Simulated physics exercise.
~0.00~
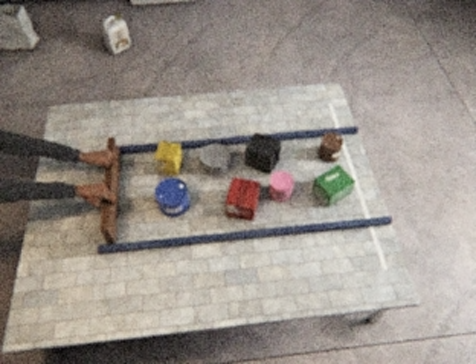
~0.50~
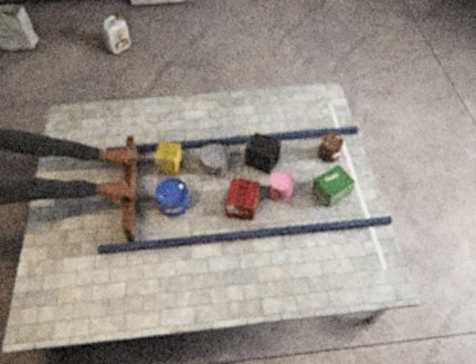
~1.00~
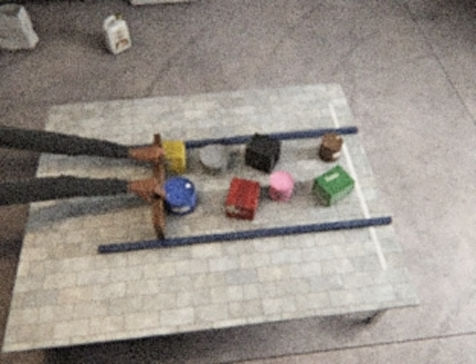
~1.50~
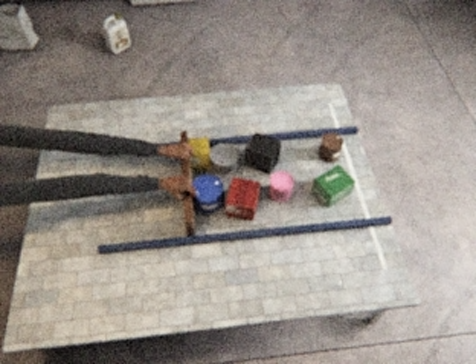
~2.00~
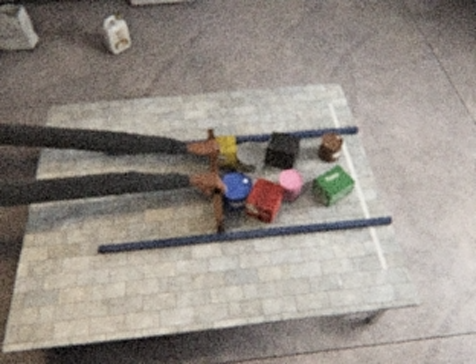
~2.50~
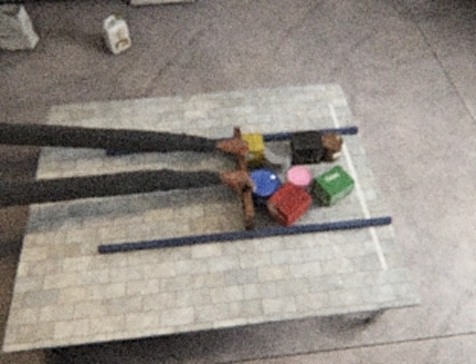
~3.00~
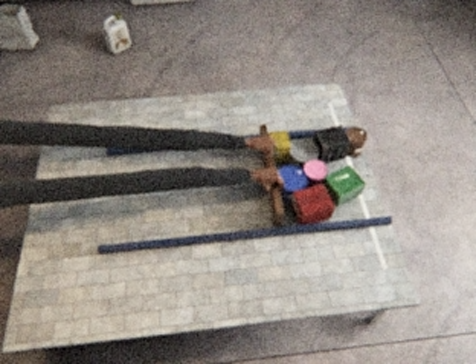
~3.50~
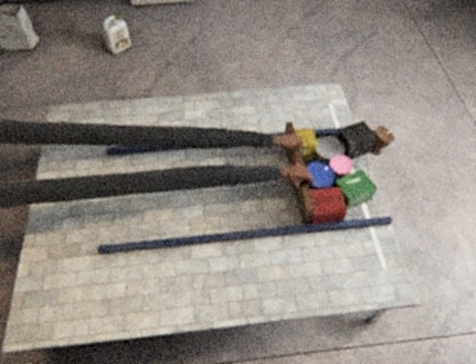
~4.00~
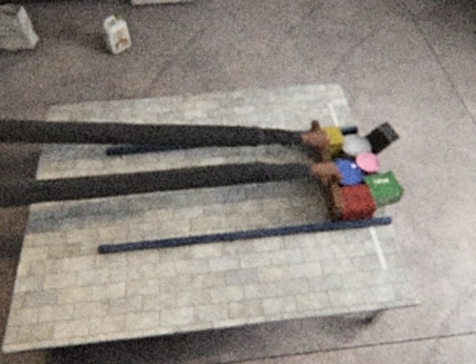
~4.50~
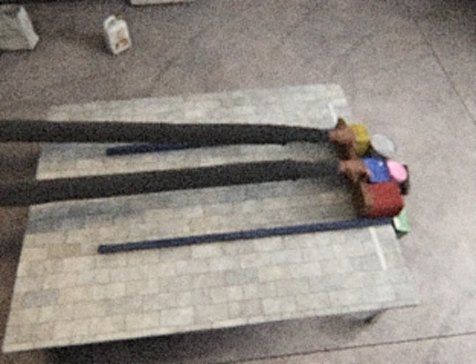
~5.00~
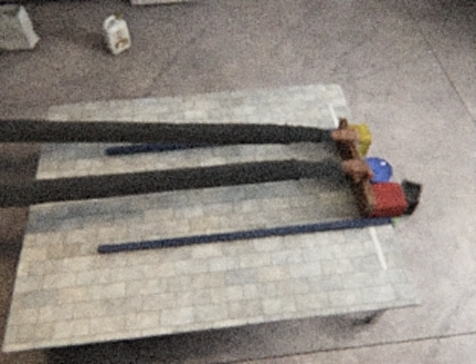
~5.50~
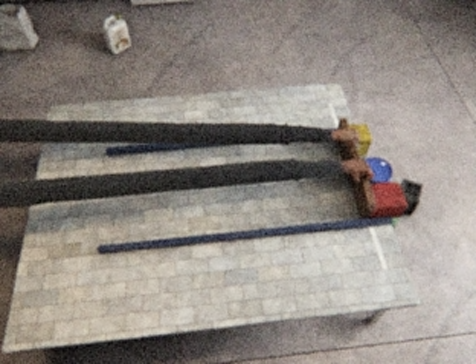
Two arms push a plank rightward, sweeping several packages off the platform while others remain.
